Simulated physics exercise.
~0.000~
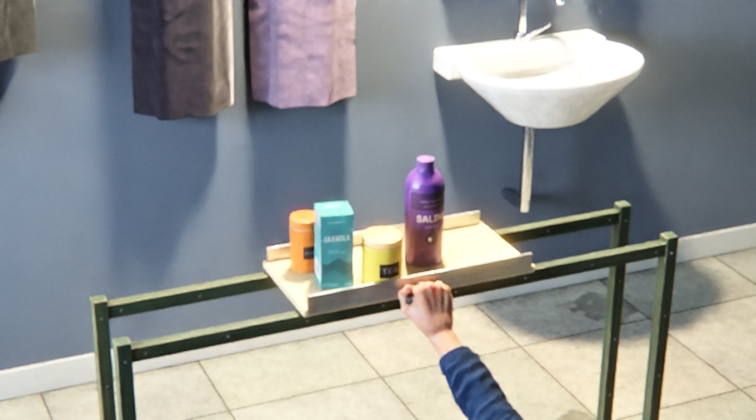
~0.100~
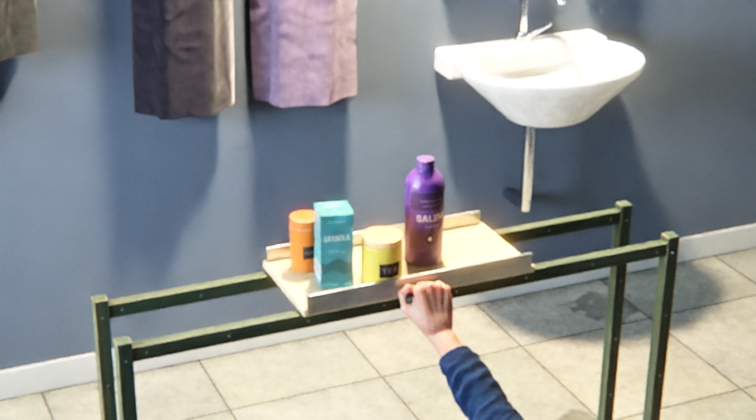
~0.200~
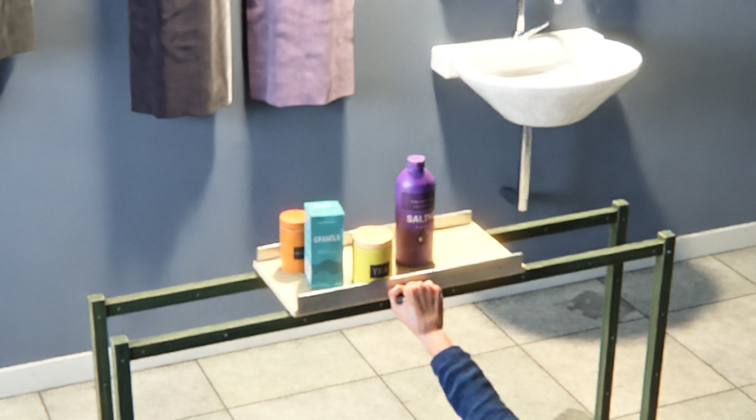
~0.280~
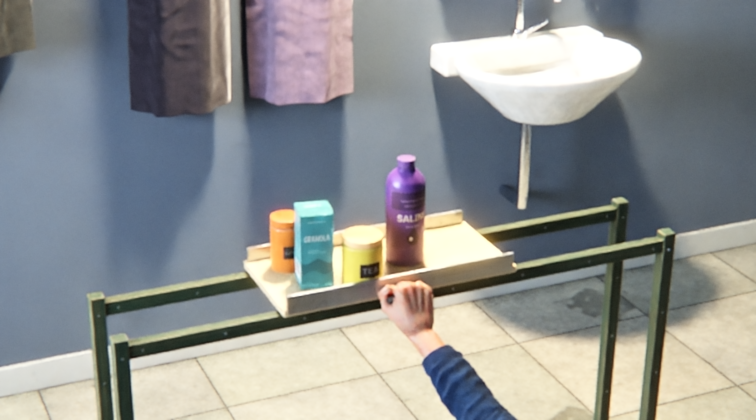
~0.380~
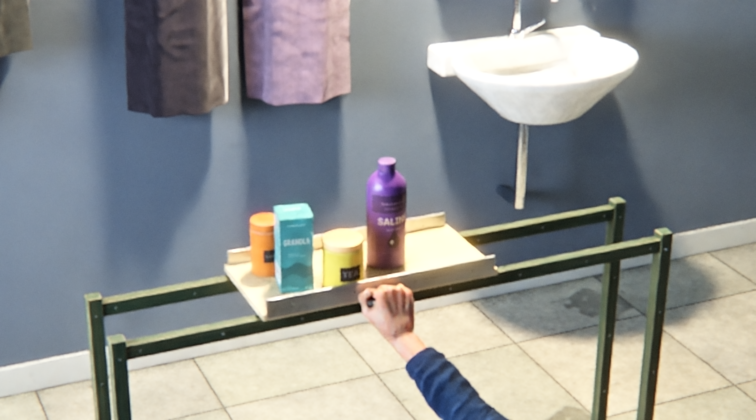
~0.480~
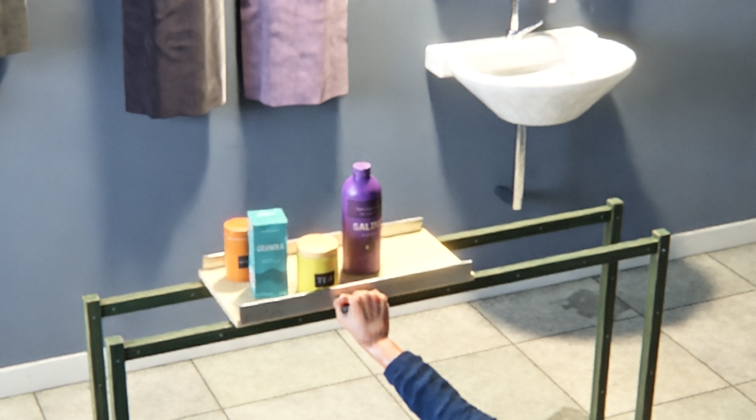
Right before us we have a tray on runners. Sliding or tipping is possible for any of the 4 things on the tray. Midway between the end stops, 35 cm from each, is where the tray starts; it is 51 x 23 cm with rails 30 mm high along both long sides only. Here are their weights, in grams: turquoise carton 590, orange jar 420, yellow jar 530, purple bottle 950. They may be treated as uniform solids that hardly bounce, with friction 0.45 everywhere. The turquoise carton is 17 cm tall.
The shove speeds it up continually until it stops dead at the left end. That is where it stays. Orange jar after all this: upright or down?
Down.
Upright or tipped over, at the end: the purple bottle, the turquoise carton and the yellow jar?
Here's how it ends: The purple bottle comes down, the turquoise carton comes down, and the yellow jar never goes down.
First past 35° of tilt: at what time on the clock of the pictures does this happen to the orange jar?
Answer: About 1.0 s.
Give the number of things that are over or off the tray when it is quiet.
The tally is 3.
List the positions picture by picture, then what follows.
The first frame shows tray midway; orange jar (306, 242); turquoise carton (334, 245).
The second frame shows tray midway; purple bottle (424, 209); turquoise carton (334, 245).
The third frame shows tray 2 cm left; yellow jar (372, 258); purple bottle (415, 209).
The fourth frame shows tray 4 cm left; turquoise carton (314, 245); yellow jar (363, 258).
The fifth frame shows tray 8 cm left; purple bottle (386, 212); turquoise carton (294, 248).
The sixth frame shows tray 13 cm left; orange jar (241, 250); yellow jar (318, 266).
After 0.98 s, tray 35 cm left; orange jar now off the tray; purple bottle 18° off upright; turquoise carton 9° off upright.
After 1.38 s, tray 35 cm left; turquoise carton now off the tray; purple bottle 73° off upright; yellow jar moved 9 cm.
After 1.58 s, tray 35 cm left; purple bottle on its side; yellow jar moved 9 cm.
In the end (2.1 s), off the tray and tipped over, turquoise carton and orange jar; toppled on the tray, purple bottle; not toppled but over 5 cm from the start, yellow jar.
